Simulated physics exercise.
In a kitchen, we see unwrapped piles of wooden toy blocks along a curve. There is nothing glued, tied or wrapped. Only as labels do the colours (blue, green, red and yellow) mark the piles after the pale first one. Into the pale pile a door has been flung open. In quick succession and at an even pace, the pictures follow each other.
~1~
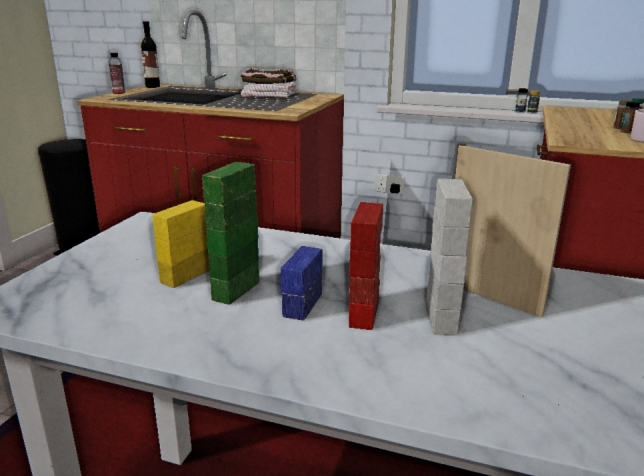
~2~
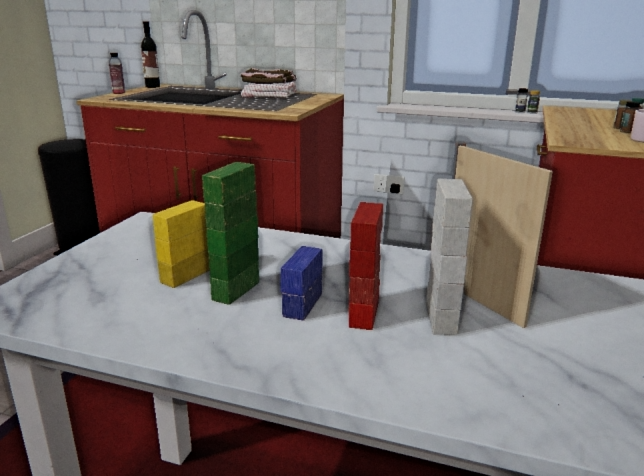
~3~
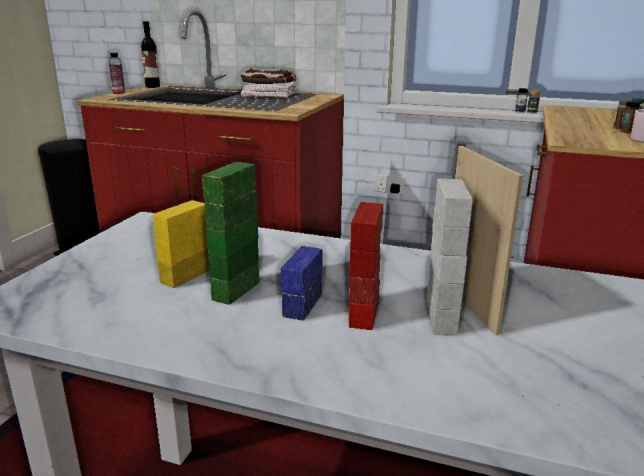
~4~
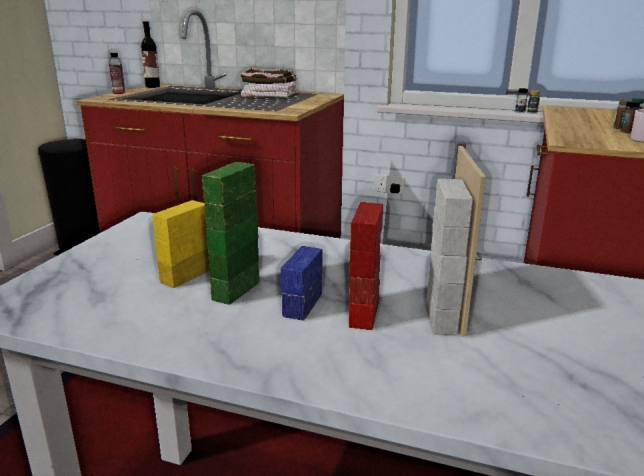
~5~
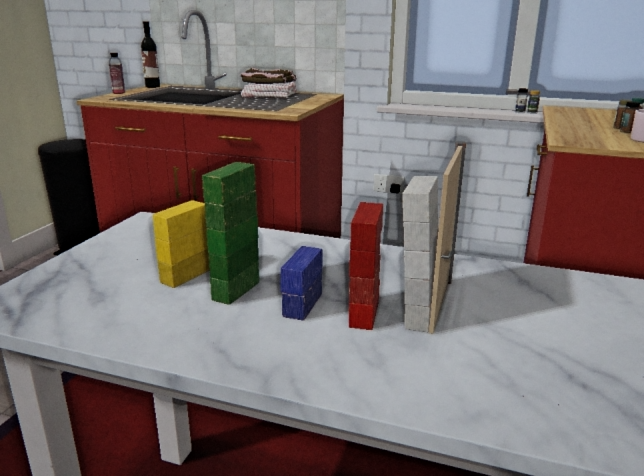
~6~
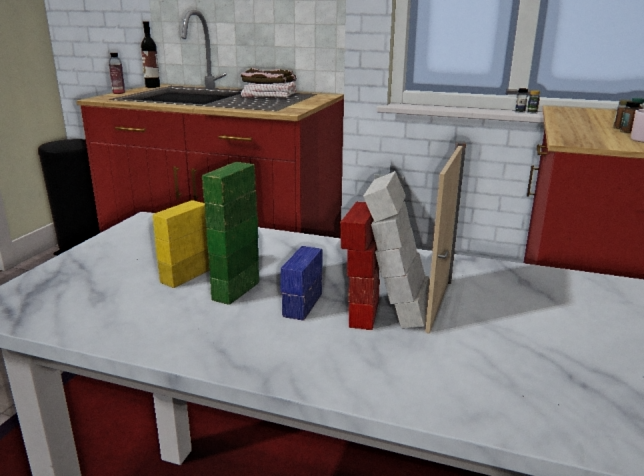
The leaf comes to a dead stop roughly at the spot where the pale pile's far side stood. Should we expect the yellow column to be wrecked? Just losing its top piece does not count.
It is not felled.
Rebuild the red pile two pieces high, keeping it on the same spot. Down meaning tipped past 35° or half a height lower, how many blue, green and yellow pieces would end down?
Going pile by pile: Blue 1, green 0, yellow 0.
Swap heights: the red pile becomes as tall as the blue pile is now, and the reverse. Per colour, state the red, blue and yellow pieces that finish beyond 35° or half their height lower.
The result reads red 1, then blue 3, then yellow 3.
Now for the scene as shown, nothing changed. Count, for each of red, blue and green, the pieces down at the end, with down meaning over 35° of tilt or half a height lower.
Colour by colour, red 3, blue 1, green 0.
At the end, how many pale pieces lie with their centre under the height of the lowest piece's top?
Count = 2.
Just after the last frame, 1 of the pale pile down; none of the 3 yellow blocks down (0 of 14 in all colours); top yellow block unmoved; top red block tilted clearly.
A moment on, 4 of the pale pile down; none of the 3 yellow blocks down (3 of 14 in all colours); top yellow block unmoved; top red block on its side.
Further on, 4 of the pale pile down; none of the 3 yellow blocks down (4 of 14 in all colours); top yellow block unmoved; top red block on its side.
When it is over, 4 of the pale pile down; none of the 3 yellow blocks down (4 of 14 in all colours); top yellow block unmoved; top red block on its side. In pixels of the last frame, middles, top yellow block near (182, 220), top red block near (233, 286).
